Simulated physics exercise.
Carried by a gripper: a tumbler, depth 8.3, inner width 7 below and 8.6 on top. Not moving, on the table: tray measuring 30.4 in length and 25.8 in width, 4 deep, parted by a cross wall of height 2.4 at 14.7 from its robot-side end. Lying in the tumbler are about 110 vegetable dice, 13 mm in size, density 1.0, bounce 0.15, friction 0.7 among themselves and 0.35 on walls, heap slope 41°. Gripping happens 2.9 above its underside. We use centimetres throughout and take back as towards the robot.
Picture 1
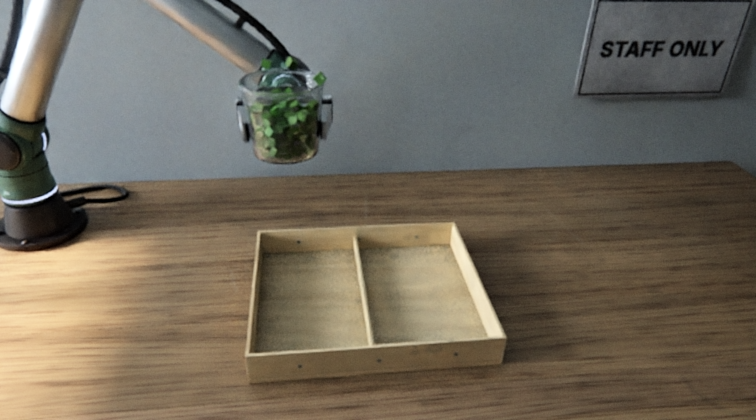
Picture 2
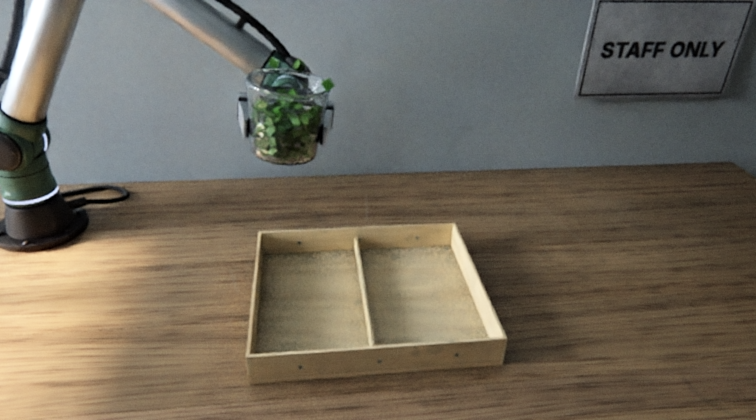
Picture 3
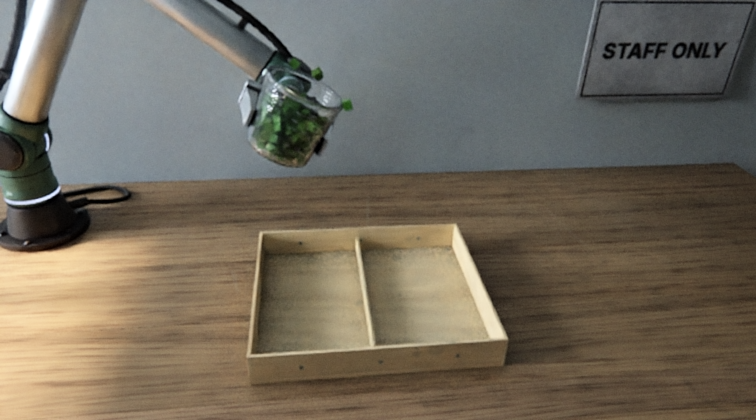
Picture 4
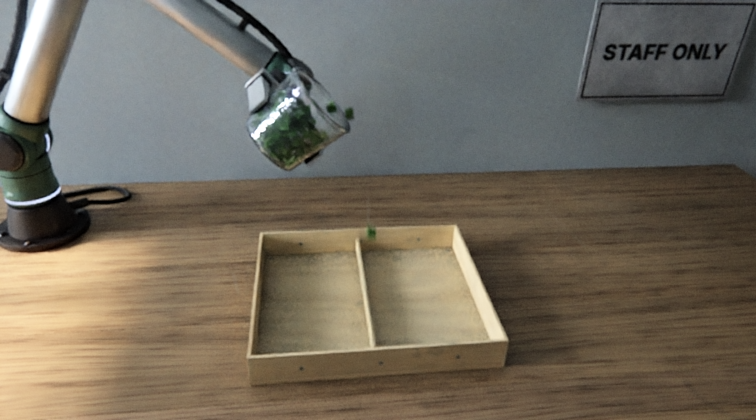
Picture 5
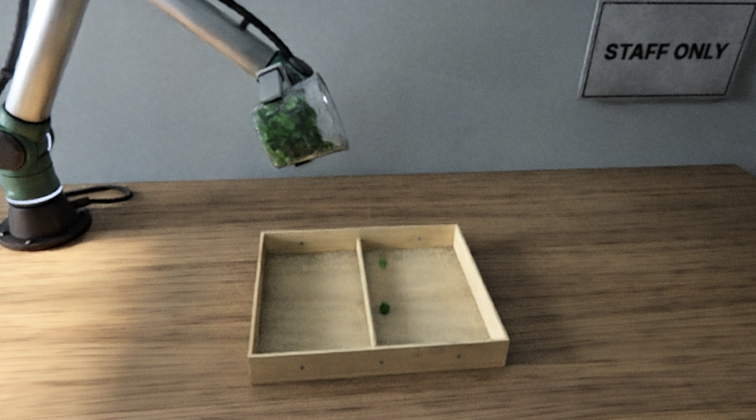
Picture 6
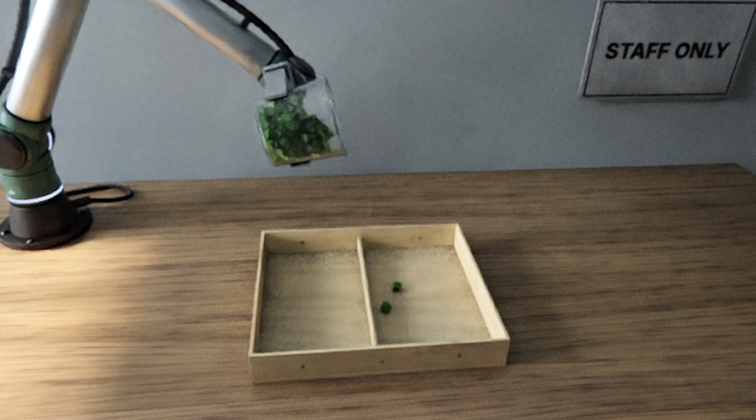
A robot arm at upper left, silver and dark with a green joint, holds a clear tumbler of green vegetable pieces above a brown wooden table, seen from slightly above by a still camera. Below sits an empty pale wooden tray split by a cross wall, with a "STAFF ONLY" sign on the grey wall at upper right. The gripper tilts the tumbler steeply rightward, and two pieces drop into the tray's right section.
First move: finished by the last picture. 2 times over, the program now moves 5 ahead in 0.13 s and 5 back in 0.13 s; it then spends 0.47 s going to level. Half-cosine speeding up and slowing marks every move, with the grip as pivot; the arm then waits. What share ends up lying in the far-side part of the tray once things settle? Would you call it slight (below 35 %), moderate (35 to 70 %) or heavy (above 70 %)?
I would call it moderate.
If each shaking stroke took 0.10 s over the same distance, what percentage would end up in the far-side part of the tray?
The share would be near 80 %.
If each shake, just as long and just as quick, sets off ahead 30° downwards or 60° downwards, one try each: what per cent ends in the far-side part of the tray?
Estimates, in order: 20 % then 5 %.
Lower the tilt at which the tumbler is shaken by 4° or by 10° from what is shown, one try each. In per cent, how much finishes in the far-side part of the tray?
50 and 25 percent.
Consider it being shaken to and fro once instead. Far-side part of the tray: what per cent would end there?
45 %.
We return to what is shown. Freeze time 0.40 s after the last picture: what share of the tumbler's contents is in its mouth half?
Roughly 50 %.
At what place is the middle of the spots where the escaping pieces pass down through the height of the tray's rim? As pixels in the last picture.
Around (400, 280).
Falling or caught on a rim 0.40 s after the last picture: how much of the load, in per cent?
Reading at that time: Some 5 per cent.
Then, 0.40 s later, tilted 75° forward, highest piece 27 above the table; 56 in the tumbler, 40 in the far-side part, 6 in the robot-side part, 5 in flight or on a rim.
Then, 0.79 s later, tilted 28° forward, highest piece 30 above the table; 62 in the far-side part, 32 in the tumbler, 13 in the robot-side part.
Then, 1.19 s later, level, highest piece 28 above the table; 62 in the far-side part, 32 in the tumbler, 13 in the robot-side part.
Then, 2.24 s later, level, highest piece 28 above the table; 62 in the far-side part, 32 in the tumbler, 13 in the robot-side part.
At rest, 62 in the far-side part, 32 in the tumbler, 13 in the robot-side part. That is 58 % in the far-side part of the tray.
